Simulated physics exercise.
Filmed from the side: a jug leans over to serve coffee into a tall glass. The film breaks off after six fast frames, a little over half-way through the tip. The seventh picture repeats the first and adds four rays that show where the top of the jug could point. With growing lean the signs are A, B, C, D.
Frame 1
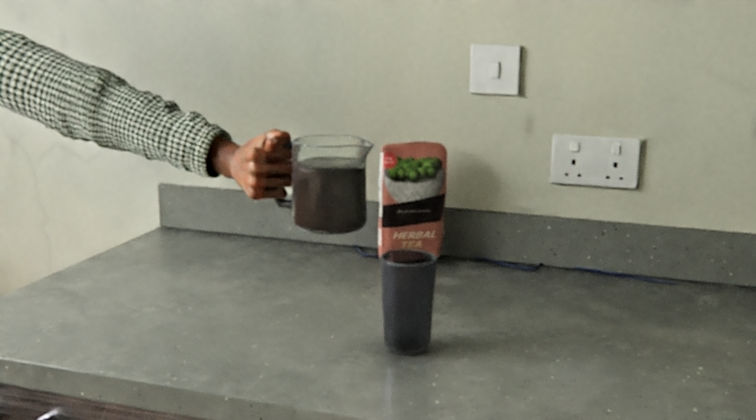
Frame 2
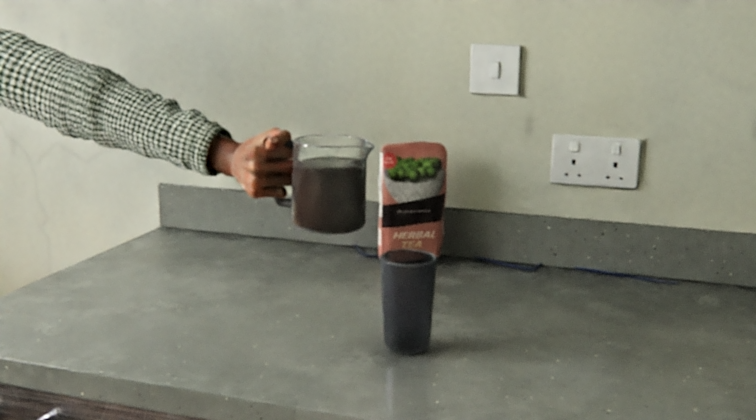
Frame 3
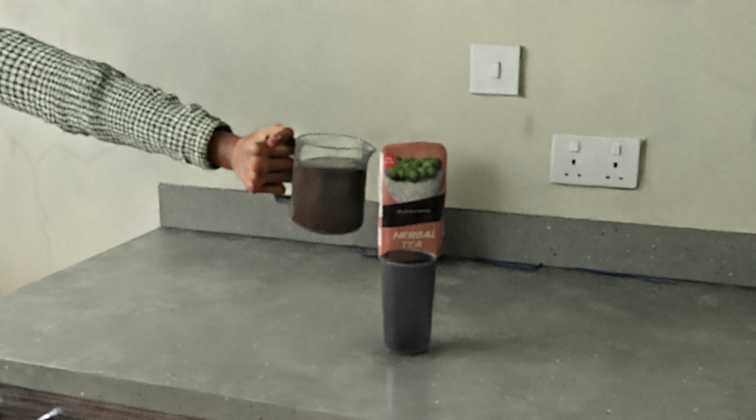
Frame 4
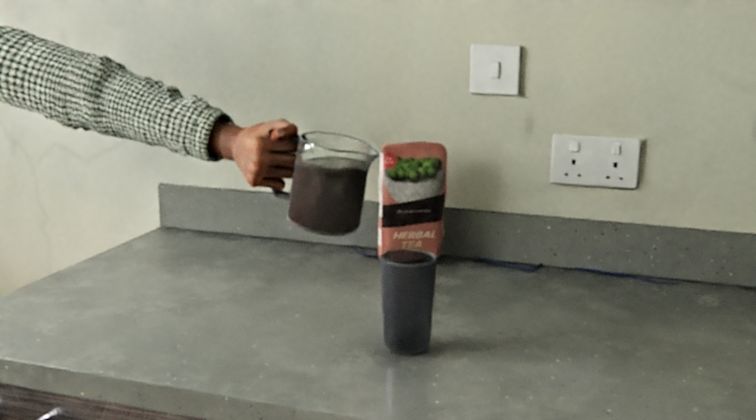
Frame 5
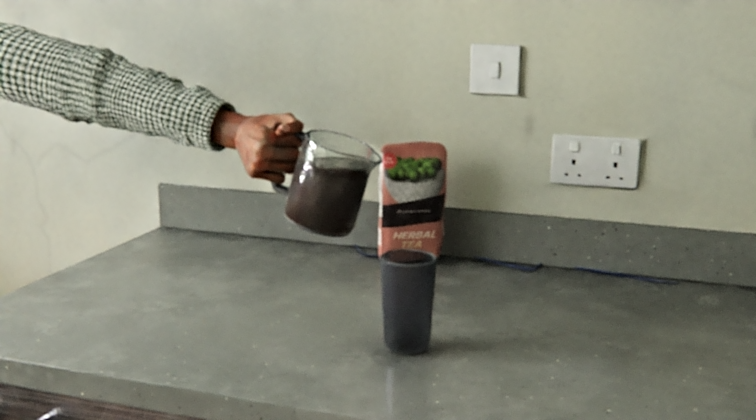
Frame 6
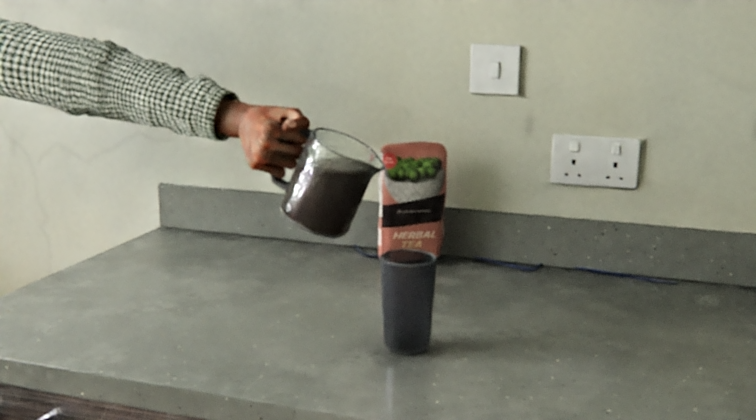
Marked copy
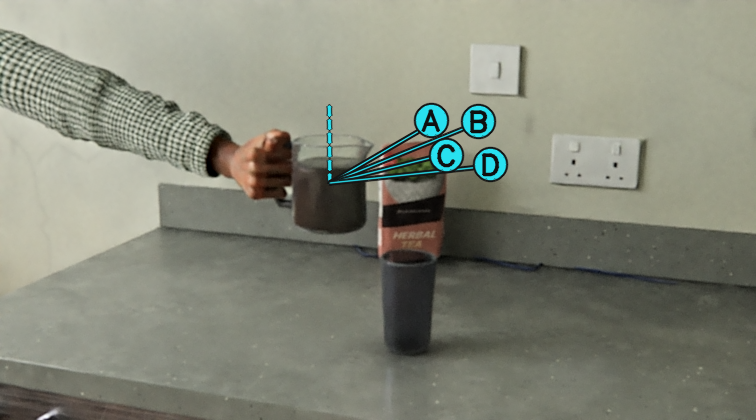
A hand holds a jug of coffee upright, then tilts it rightward beside a tall glass.
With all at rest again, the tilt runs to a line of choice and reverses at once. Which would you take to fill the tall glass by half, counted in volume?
I would pick mark B.
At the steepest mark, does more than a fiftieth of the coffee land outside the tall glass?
Yes, it does.
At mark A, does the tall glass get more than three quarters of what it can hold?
No, it does not.
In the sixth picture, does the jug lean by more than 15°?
Yes, it does.
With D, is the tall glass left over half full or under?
Over half.
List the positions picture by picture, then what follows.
In the first picture, upright, lip at (372, 146); rim of the tall glass round (408, 257); nothing has left yet.
In the second picture, upright, lip at (372, 147); nothing has left yet.
In the third picture, tipped about 5°, lip at (375, 150); nothing has left yet.
In the fourth picture, tipped about 10°, lip at (378, 155); nothing has left yet.
In the fifth picture, tipped about 17°, lip at (381, 161); nothing has left yet.
In the sixth picture, tipped about 24°, lip at (383, 168); nothing has left yet.
In cyan, A at (418, 131); B at (463, 128); C at (429, 158); D at (473, 167).
For mark A, the tall glass ends with about 38 % of what it can hold.
For mark B, the tall glass ends with about 53 % of what it can hold.
For mark C, the tall glass ends with about 70 % of what it can hold; 4 % of the coffee is spilt.
For mark D, the tall glass ends with about 81 % of what it can hold; 9 % of the coffee is spilt.
